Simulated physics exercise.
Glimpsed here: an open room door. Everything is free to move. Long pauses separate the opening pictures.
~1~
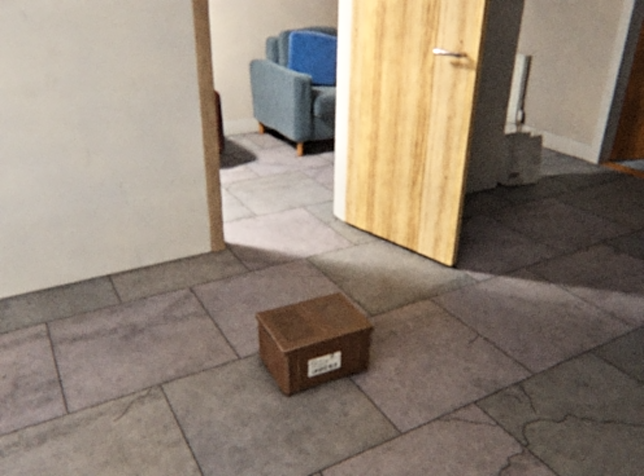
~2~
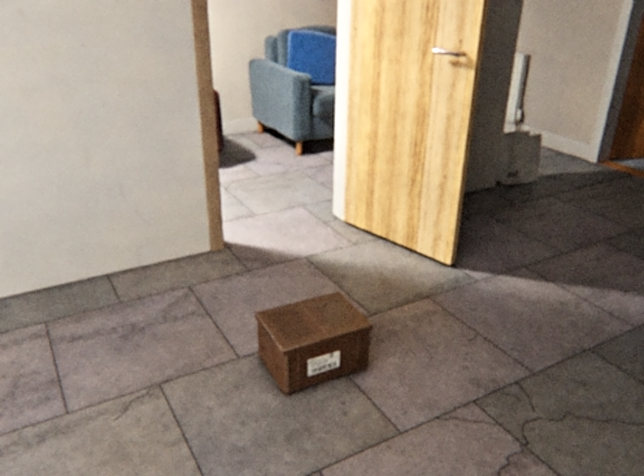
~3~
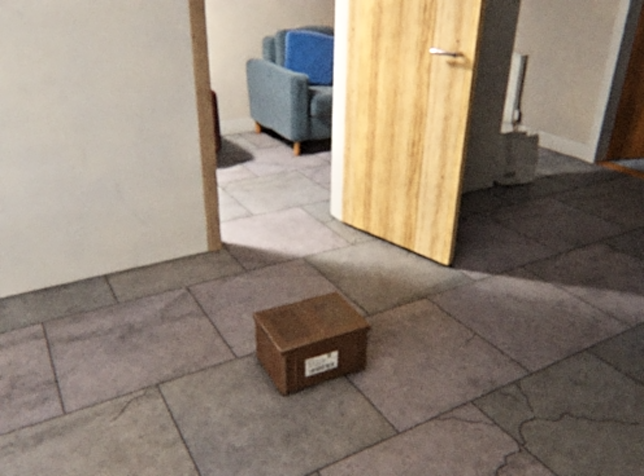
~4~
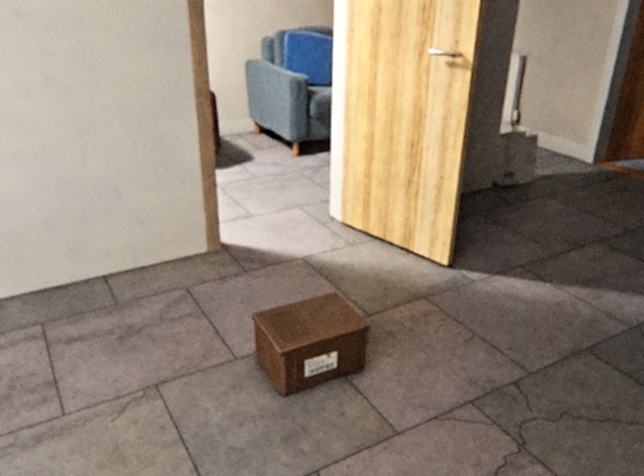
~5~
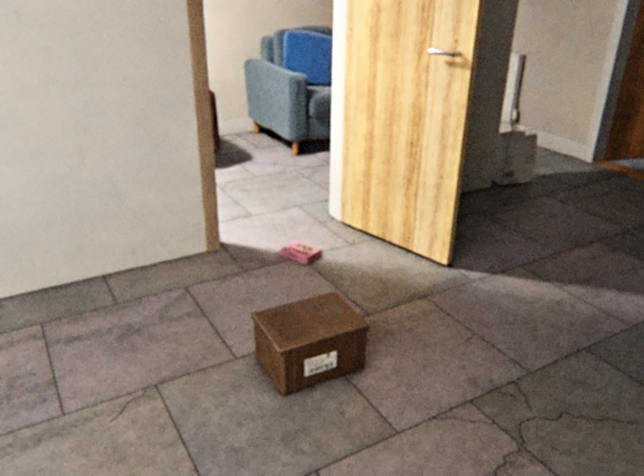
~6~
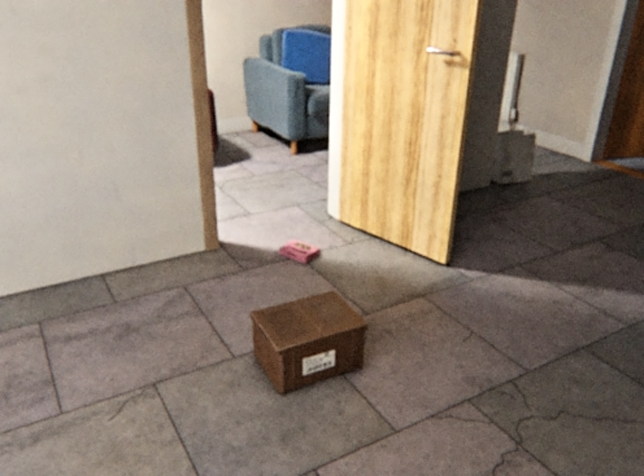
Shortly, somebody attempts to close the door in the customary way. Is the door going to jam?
The door is likely to swing home.
Then, 0.90 s later than the last frame, door 76° open.
Then, 1.70 s later than the last frame, door 36° open; pink packet moved a little near (285, 250).
Then, 2.00 s later than the last frame, door 21° open; pink packet moved about its own width near (265, 244).
Then, 2.30 s later than the last frame, door 6° open; pink packet moved well along near (251, 235).
When it is over, door 0° open; moved from the start, pink packet; brown tote as before. End places, in pixels of the last picture, pink packet near (244, 228).
